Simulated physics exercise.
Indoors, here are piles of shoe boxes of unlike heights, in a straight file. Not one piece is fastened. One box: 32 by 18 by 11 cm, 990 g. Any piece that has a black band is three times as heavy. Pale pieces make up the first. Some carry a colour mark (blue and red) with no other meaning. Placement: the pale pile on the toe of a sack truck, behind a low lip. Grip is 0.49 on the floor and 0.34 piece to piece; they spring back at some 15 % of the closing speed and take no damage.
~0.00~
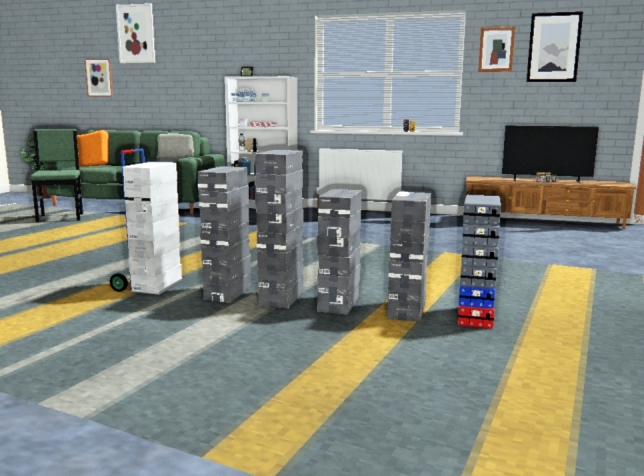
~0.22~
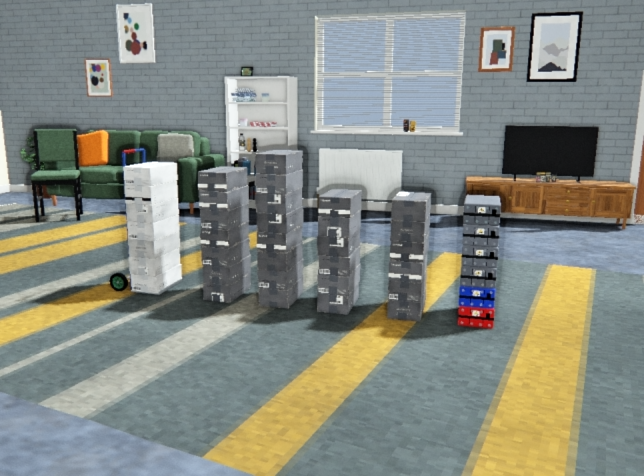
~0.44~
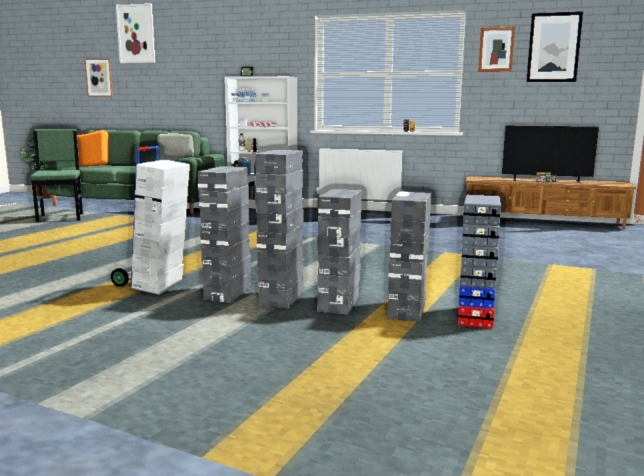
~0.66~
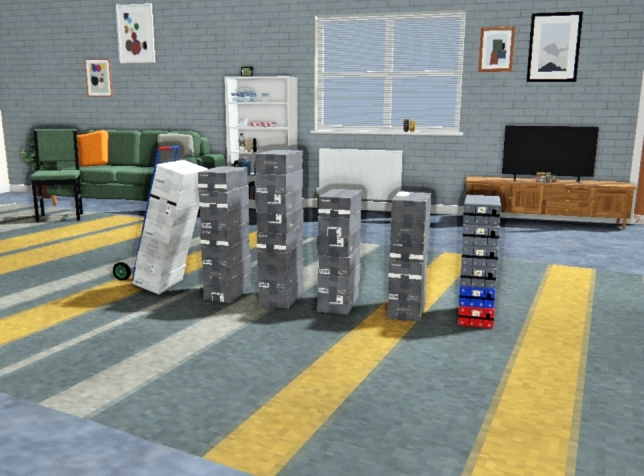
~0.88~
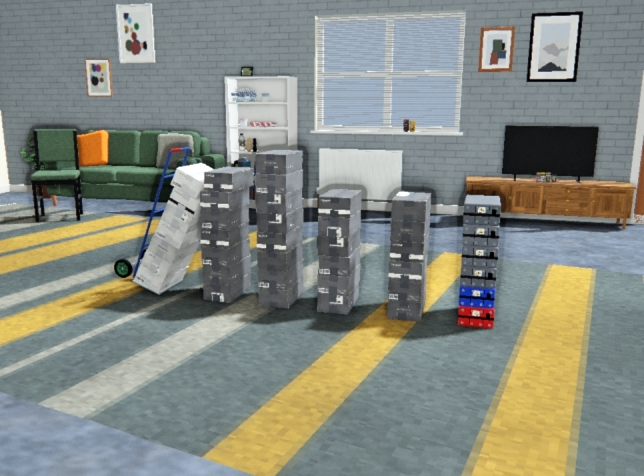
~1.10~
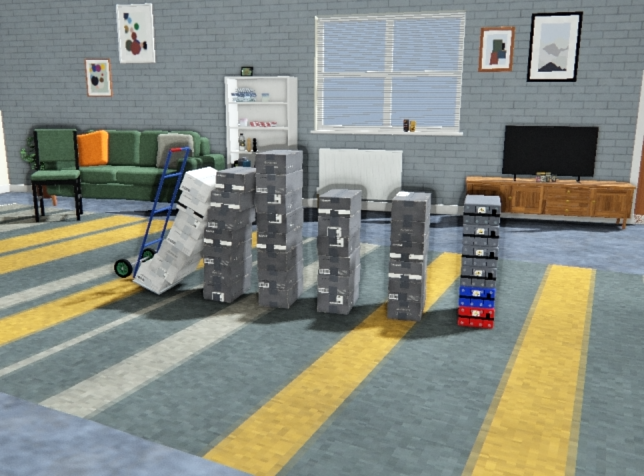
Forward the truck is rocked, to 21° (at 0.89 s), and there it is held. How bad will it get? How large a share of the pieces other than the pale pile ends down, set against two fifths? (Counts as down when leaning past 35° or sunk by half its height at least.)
The part left down outstrips two fifths.
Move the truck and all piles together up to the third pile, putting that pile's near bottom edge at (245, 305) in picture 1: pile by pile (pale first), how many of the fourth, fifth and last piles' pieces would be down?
Count of fallen pieces - fourth: 5; fifth: 0; last: 0.
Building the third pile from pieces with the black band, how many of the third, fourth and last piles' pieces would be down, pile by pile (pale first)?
Third: 0; fourth: 0; last: 0.
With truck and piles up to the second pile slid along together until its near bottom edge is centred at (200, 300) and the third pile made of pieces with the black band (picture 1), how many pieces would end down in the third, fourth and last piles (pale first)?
Down by pile: Third 0, fourth 0, last 0.
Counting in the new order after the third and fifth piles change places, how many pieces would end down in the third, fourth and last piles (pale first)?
Count of fallen pieces - third: 6; fourth: 6; last: 0.
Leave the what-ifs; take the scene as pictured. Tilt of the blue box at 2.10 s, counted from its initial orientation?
Some 0 degrees.
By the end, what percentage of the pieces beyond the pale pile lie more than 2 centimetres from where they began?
Shifted share: 90 %.
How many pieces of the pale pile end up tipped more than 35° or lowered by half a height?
Count: 6.
After 1.58 s, 7 of the pale pile down; none of the 33 other boxes down, 15 disturbed.
After 2.10 s, 7 of the pale pile down; 7 of the 33 other boxes down.
After 2.46 s, 6 of the pale pile down; 15 of the 33 other boxes down.
In the end (3.3 s), 6 of the pale pile down; 20 of the 33 other boxes down; blue box unmoved; red box unmoved. That is 61 per cent. From the last view, middles, blue box near (477, 289), red box near (477, 308).
